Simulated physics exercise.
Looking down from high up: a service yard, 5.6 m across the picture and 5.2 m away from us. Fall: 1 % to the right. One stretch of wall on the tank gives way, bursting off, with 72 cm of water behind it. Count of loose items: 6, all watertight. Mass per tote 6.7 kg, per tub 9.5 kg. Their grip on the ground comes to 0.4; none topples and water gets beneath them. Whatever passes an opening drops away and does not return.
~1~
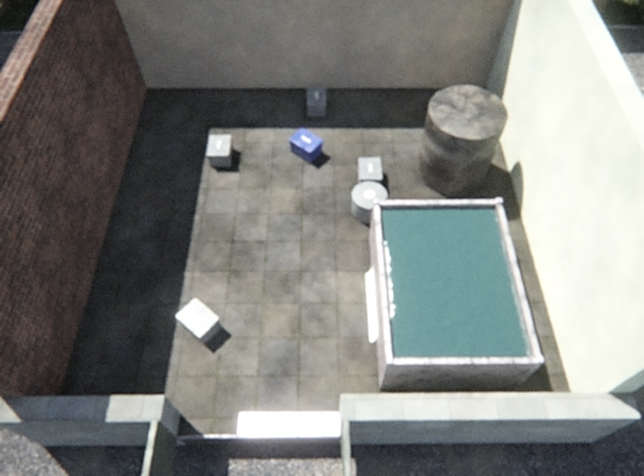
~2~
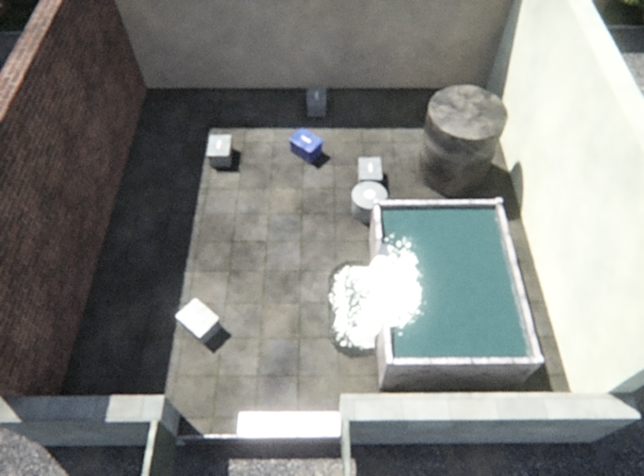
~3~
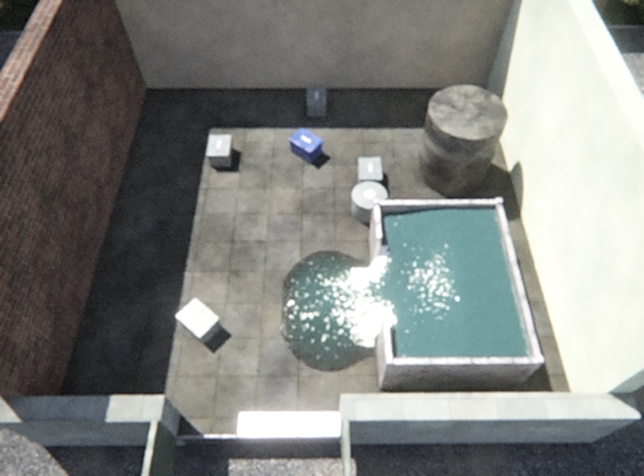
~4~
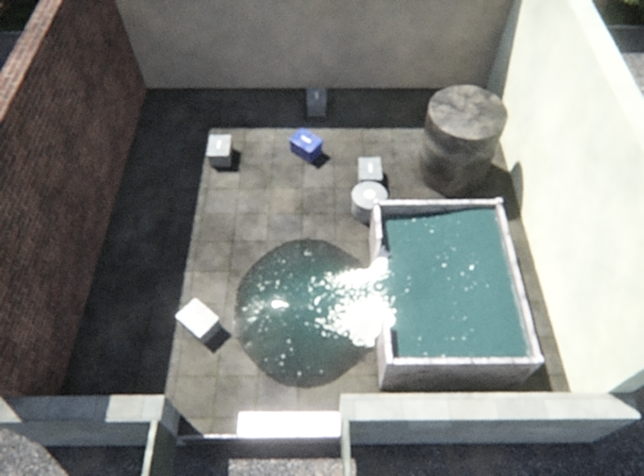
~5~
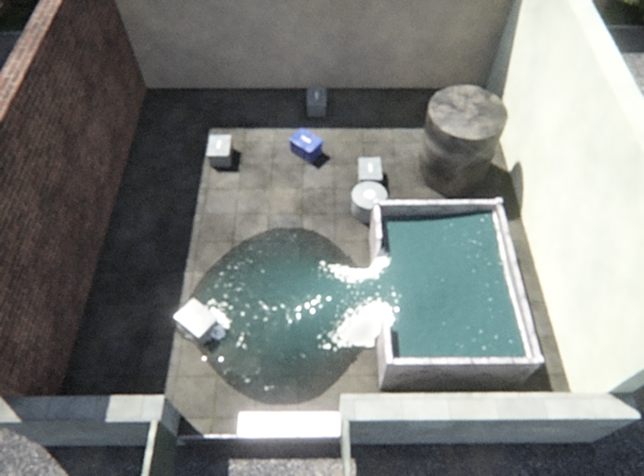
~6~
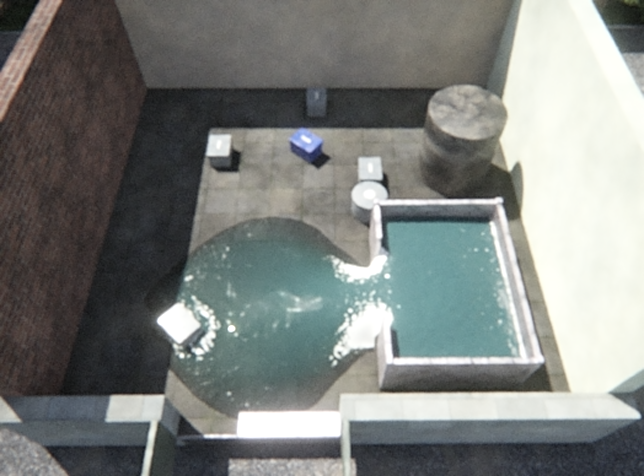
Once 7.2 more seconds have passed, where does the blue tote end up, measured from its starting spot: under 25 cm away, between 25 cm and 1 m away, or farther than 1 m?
Odds are it gets pushed a bit.
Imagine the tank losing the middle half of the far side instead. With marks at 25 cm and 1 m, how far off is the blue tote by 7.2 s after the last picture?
Outcome for the blue tote: It is borne far off.
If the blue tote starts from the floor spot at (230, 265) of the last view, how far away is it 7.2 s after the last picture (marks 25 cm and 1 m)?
Short answer: It drifts a great distance.
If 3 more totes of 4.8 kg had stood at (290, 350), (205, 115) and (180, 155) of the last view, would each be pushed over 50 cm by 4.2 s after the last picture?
One by one: Beyond the mark, beyond the mark, beyond the mark.
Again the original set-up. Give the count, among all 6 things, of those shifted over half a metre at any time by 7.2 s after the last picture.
That makes 4.
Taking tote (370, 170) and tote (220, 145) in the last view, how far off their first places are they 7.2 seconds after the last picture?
Taking them in turn, the shifts are 5 cm and 400 cm.
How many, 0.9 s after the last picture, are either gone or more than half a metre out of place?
That would be 1.
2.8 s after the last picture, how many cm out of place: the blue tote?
About 0 cm by then.
Then, 0.9 s after the last picture the blue tote is near (306, 140), 0.0 m from its start, aground; 0 of 6 are out; 1 afloat.
Then, 2.8 s after the last picture the blue tote is near (306, 140), 0.0 m from its start, aground; 0 of 6 are out; 1 afloat.
Then, 4.8 s after the last picture the blue tote is near (306, 140), 0.0 m from its start, aground; 0 of 6 are out; 2 afloat.
Then, 7.2 s after the last picture the blue tote is near (347, 146), 0.6 m from its start, aground; 0 of 6 are out; 2 afloat.
